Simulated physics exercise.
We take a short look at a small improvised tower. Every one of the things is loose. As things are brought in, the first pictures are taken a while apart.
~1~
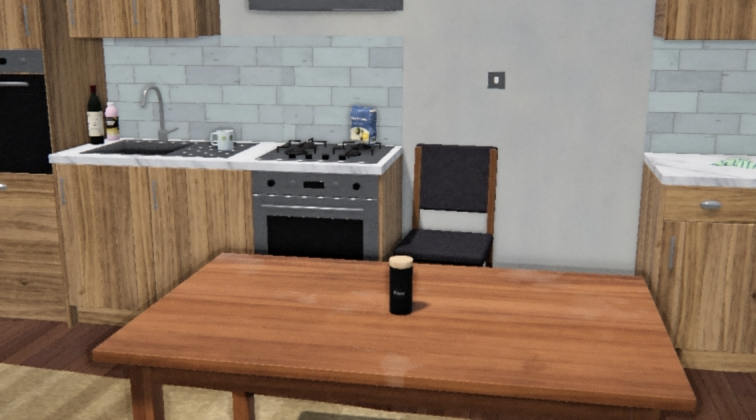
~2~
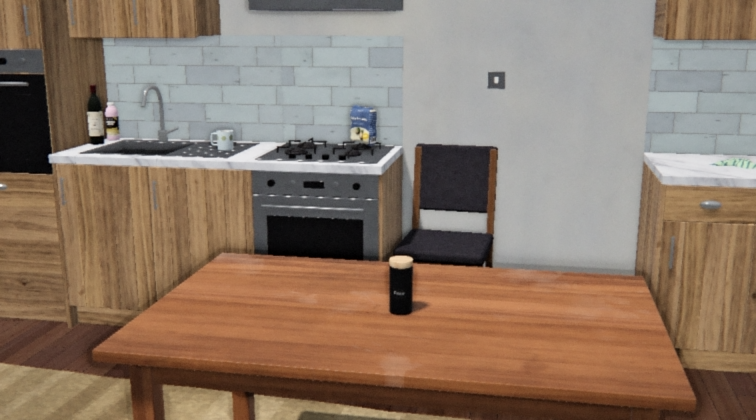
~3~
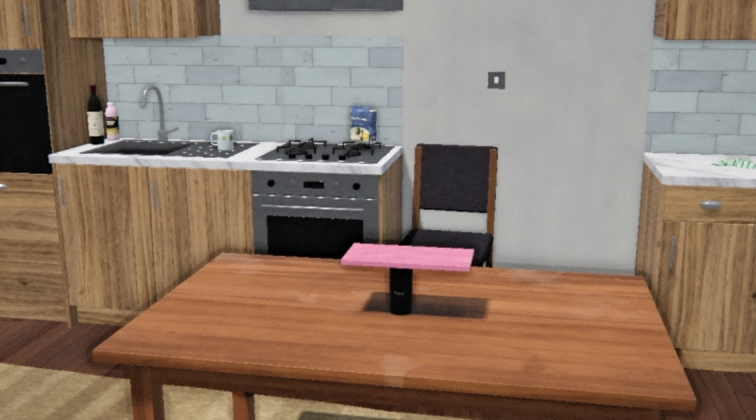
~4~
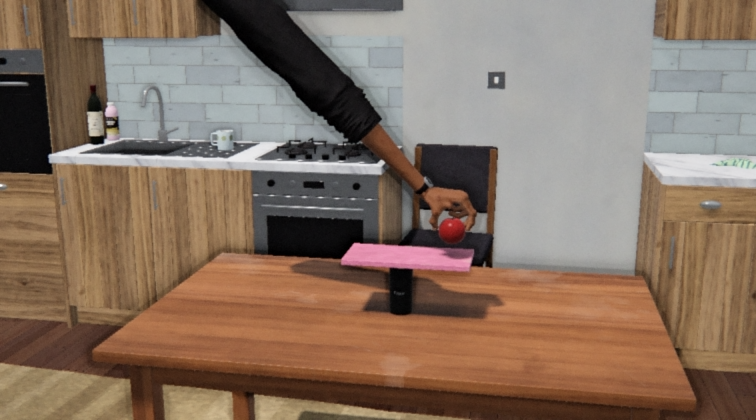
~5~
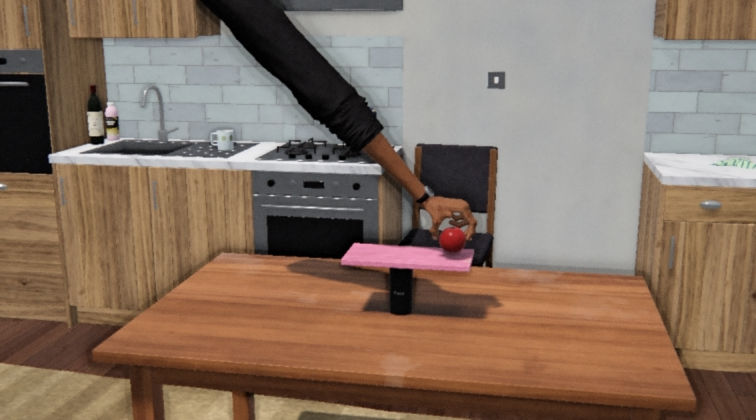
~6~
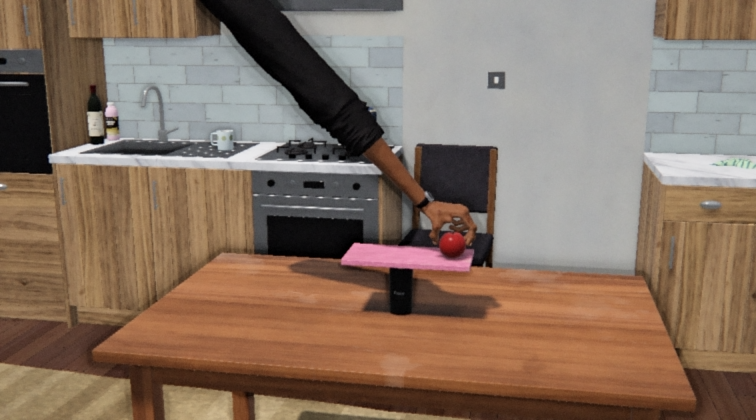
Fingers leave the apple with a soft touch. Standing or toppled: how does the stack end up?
I reckon the stack can't bear the weight there.
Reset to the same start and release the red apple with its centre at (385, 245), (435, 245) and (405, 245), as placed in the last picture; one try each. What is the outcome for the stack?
First, it stays up; second, it gives way; third, it keeps its balance.
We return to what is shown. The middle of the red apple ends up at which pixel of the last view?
Look near (498, 308) in the final picture.
Then, 0.50 s on from there, red apple now fallen; pink board turned 56° from how it was put.
Then, 0.70 s on from there, pink board now fallen; black jar turned 31° from how it was put.
In the end, fallen, black jar, red apple and pink board. At the end, from the last picture's camera, red apple near (497, 308). The stack comes apart.
